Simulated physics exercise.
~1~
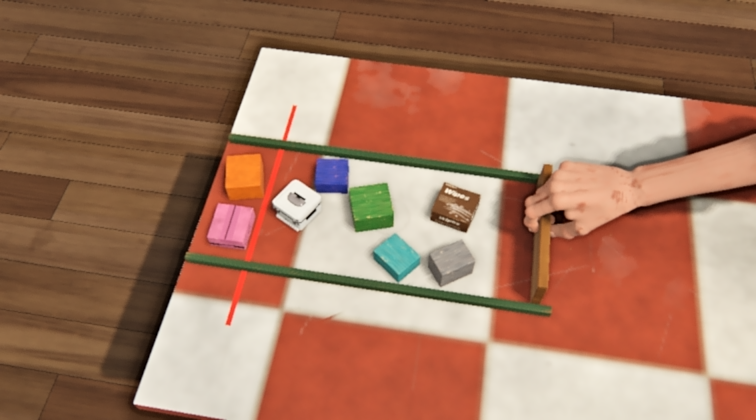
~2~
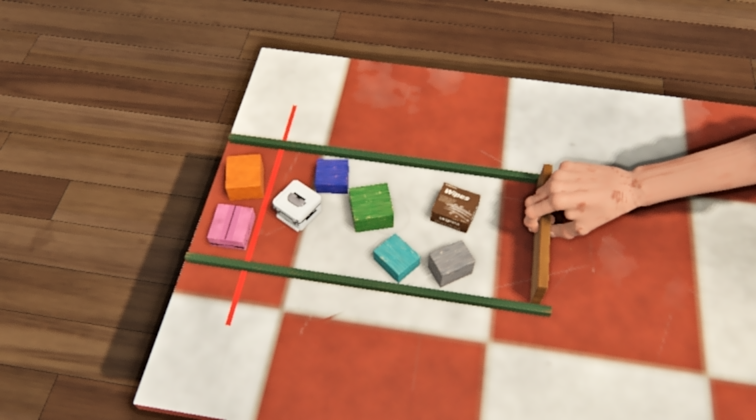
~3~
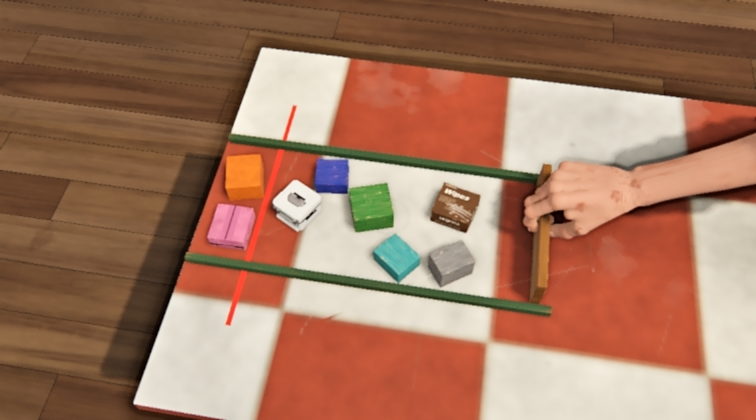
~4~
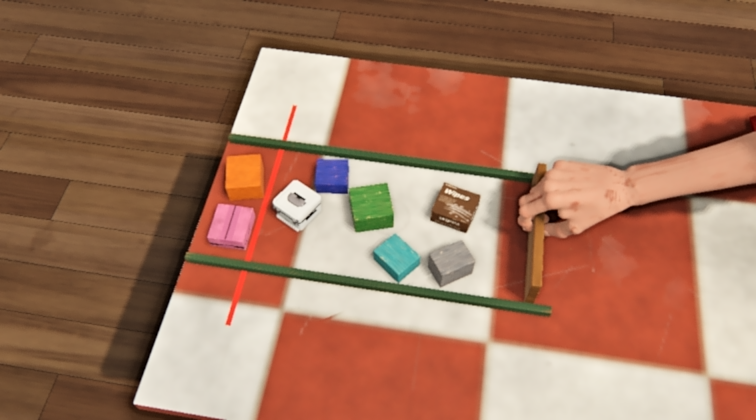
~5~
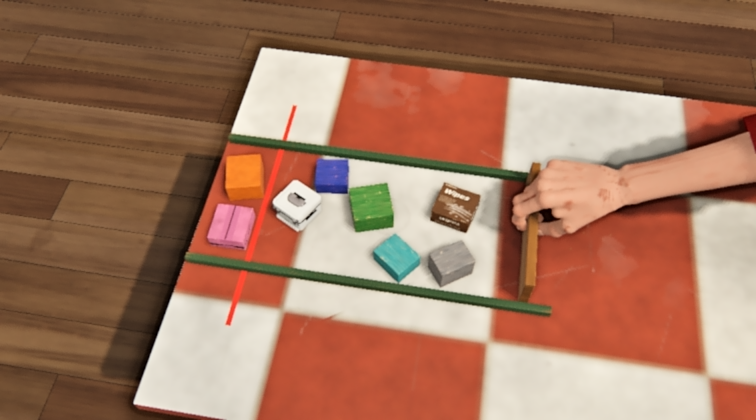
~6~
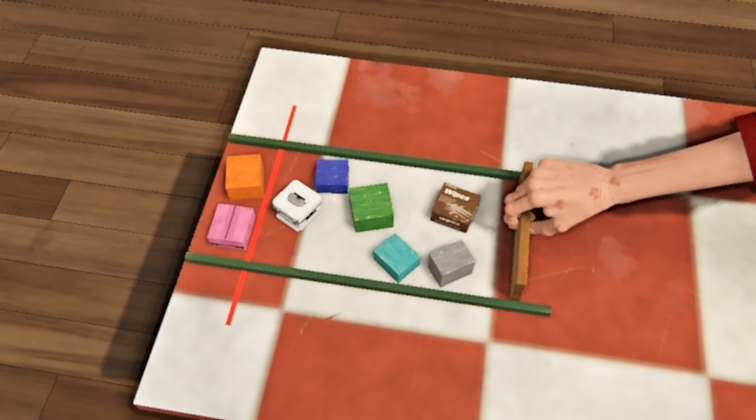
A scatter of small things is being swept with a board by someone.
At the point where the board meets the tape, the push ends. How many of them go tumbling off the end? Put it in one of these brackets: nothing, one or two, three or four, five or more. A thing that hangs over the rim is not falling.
Bracket: Three or four.
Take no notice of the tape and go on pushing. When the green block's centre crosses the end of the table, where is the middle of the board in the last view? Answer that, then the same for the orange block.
I reckon its middle sits around (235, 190) and then around (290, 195).
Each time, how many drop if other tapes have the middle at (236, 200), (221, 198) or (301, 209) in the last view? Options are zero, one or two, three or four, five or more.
5 or more; 5 or more; just one or two.
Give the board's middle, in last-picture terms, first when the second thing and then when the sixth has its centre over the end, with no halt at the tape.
At (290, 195) for the second, at (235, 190) for the sixth.
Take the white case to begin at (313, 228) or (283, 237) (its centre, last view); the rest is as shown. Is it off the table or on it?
Place by place, it goes off; goes off.
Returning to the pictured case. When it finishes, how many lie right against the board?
Count: 3.
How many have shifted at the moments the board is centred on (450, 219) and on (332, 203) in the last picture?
Counts: 3, 8.
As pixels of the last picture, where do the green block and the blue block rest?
Final spots - green block (237, 195), blue block (226, 150).
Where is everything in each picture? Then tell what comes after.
The first frame shows orange block (245, 177); pink box (232, 227); white case (298, 206); board (542, 232); tape (265, 204).
The second frame shows pink box (232, 227); blue block (332, 176).
The third frame shows white case (298, 206); green block (371, 208).
The fourth frame shows orange block (245, 177); turquoise block (397, 258).
The fifth frame shows pink box (232, 227); brown box (455, 208).
The sixth frame shows orange block (245, 177); pink box (232, 227); white case (298, 206); board (522, 230); tape (265, 204).
Soon after, none off yet; orange block at rest near (245, 177); pink box at rest near (232, 227); white case at rest near (298, 206).
In the end, the number that fall off is three or four; gone, white case, pink box and orange block.
